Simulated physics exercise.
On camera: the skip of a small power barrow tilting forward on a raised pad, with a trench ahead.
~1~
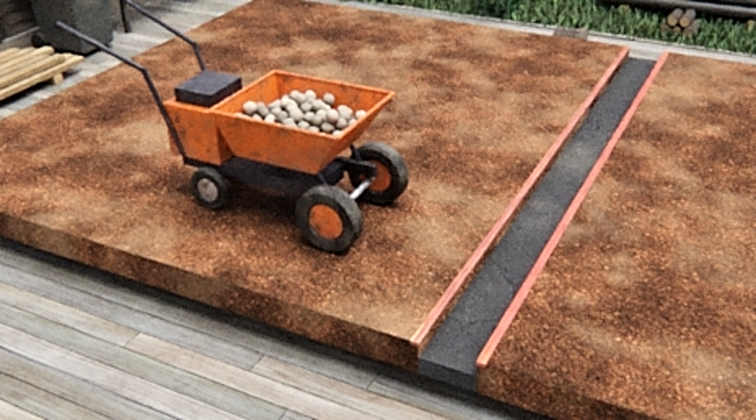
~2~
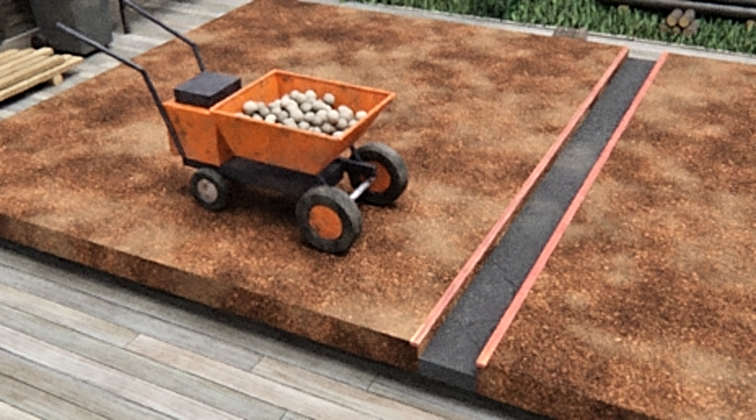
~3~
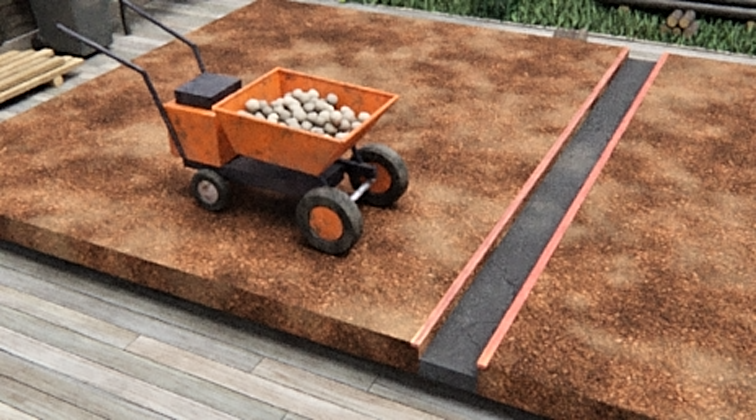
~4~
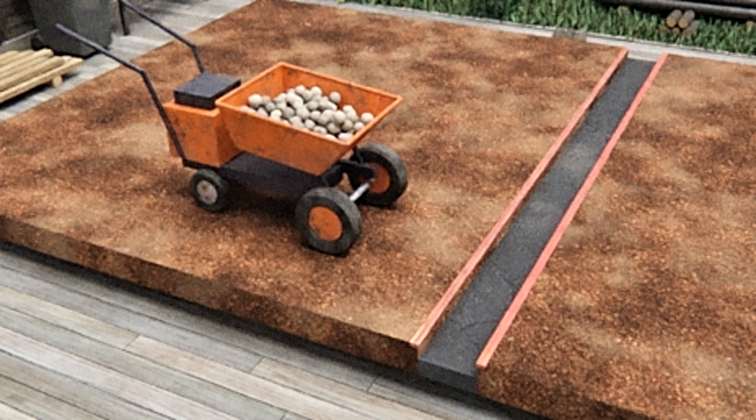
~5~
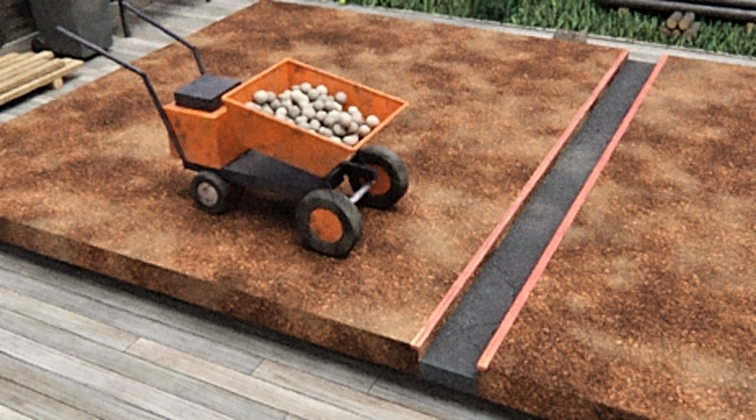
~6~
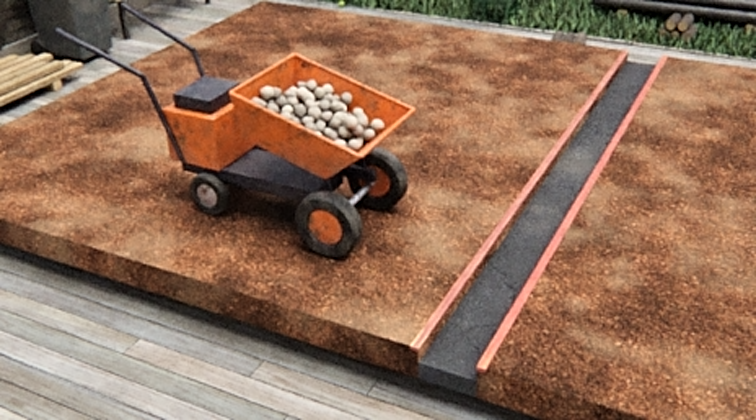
An orange power barrow with black handles stands on a raised pad of mottled reddish-brown ground, seen from above at an angle, with grey decking in front and green plants behind. Pale rounded pebbles fill its skip, and to the right a shallow dark trench edged with red strips crosses the pad. The skip starts level and gradually tilts forward to the right, while the wheels and camera stay still.
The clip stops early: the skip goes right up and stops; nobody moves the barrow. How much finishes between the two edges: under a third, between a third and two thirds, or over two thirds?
It catches between a third and two thirds.
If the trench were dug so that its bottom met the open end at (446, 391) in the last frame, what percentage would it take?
It comes to 60 per cent or so.
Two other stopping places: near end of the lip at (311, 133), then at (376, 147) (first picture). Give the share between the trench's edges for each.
First some 20, then 80 per cent.
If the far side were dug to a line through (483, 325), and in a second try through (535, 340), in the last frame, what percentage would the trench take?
First some 40, then 50 per cent.
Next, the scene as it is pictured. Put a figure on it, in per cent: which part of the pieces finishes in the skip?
It comes to 0 per cent or so.
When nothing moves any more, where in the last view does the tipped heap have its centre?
Roughly at (485, 256).
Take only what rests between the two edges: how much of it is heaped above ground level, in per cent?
It comes to 25 per cent or so.
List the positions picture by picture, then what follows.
Lip of the skip at (337, 139), level; top of the load at (296, 116), river pebbles; first edge of the trench at (439, 307); far edge at (503, 326), the trench over half as wide as the skip, and shallow for its width, in the first frame.
Lip of the skip at (338, 140), level; top of the load at (296, 116), in the second frame.
Lip of the skip at (342, 143), tipped barely; top of the load at (296, 111), in the third frame.
Lip of the skip at (346, 145), tipped a little; top of the load at (288, 113), in the fourth frame.
Lip of the skip at (353, 150), tipped a little; top of the load at (293, 111), in the fifth frame.
Lip of the skip at (360, 157), tipped clearly; top of the load at (293, 104); first edge of the trench at (439, 312); far edge at (503, 331), in the sixth frame.
Soon, skip tipped steeply; all in the skip.
A while on, skip tipped right over; most in the skip; a small part short of the trench; a small part in or heaped over the trench; a small part falling.
Towards the end, skip tipped right over; a small part in the skip; about half short of the trench; about half in or heaped over the trench; a stray few beyond it.
Finally, skip tipped right over; about half short of the trench; about half in or heaped over the trench; a stray few beyond it.
